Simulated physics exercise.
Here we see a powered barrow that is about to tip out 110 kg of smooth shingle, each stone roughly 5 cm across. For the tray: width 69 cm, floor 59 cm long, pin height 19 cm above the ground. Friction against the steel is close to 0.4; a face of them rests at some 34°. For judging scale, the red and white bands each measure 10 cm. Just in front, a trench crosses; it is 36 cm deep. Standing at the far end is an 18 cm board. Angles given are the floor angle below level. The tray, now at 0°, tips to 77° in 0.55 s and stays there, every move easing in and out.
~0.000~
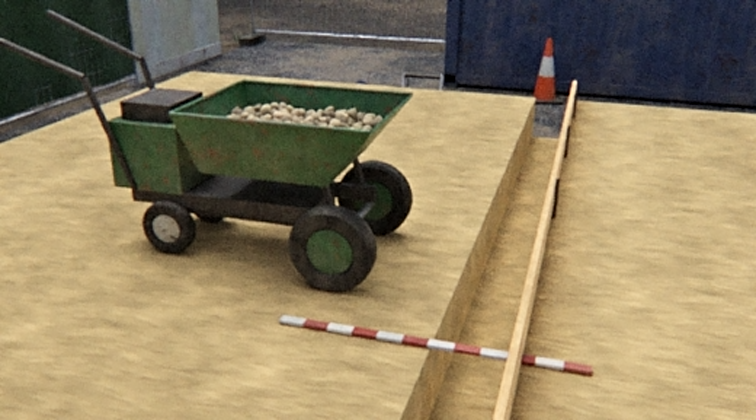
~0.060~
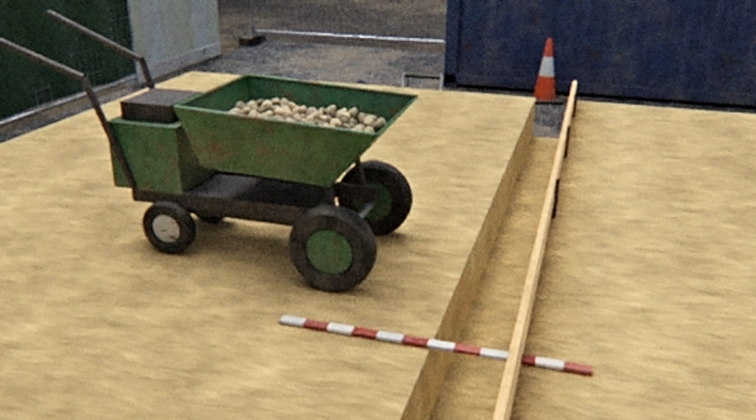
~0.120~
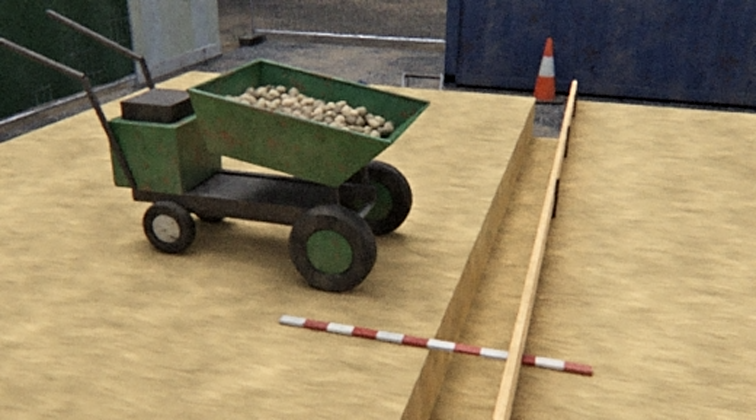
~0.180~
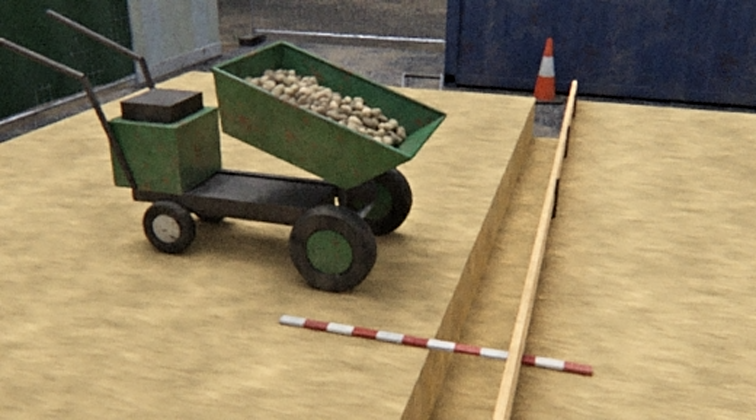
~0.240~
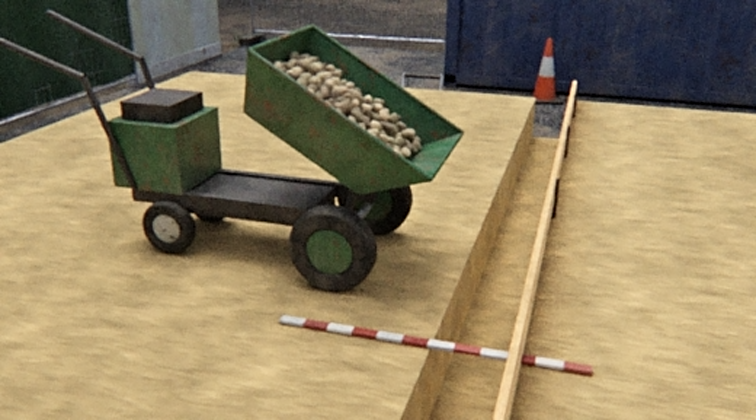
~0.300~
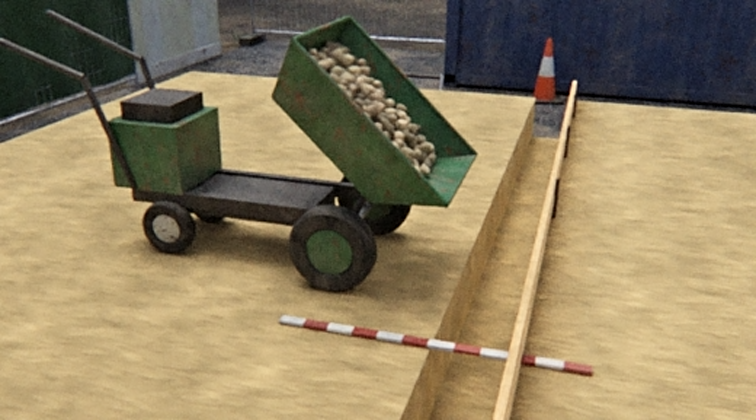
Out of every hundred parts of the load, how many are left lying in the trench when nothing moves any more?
Around 73 in every hundred.
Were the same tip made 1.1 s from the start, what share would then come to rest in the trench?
In that case some 95 per cent.
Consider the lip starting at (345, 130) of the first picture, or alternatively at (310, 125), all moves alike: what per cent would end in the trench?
First place: Near 90%; second place: Near 85%.
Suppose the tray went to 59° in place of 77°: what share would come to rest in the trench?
In that case around 65 percent.
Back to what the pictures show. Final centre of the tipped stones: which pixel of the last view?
(505, 331).
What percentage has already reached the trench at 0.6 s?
40 per cent, give or take.
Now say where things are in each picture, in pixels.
The first frame shows lip at (370, 133), floor tilted 0°, highest stones at (310, 116).
In the second frame, the tray is at 3°, its lip at (376, 136); the top of the load is at (270, 111); the stones move at 0.6 m/s on average.
The third frame shows lip at (391, 144), floor tilted 9°, highest stones at (260, 95); the stones move at 1.2 m/s on average.
In the fourth frame, the tray is at 19°, its lip at (411, 159); the top of the load is at (275, 79); the stones move at 1.6 m/s on average.
In the fifth frame, the tray is at 31°, its lip at (432, 180); the top of the load is at (300, 62); the stones move at 1.9 m/s on average.
In the sixth frame, the tray is at 44°, its lip at (448, 206); the top of the load is at (332, 52); the stones move at 2.0 m/s on average.
After 0.4 s the floor is at 65°; 100 % in the tray; the foremost stones are at (449, 215).
After 0.6 s the floor is at 77°; 56 % in the tray, 39 % in the trench, 5 % past the trench; the foremost stones are at (553, 202).
After 1.0 s the floor is at 77°; 0 % in the tray, 73 % in the trench, 27 % past the trench; the foremost stones are past the picture's edge.
After 3.0 s the floor is at 77°; 0 % in the tray, 73 % in the trench, 27 % past the trench; the foremost stones are past the picture's edge.
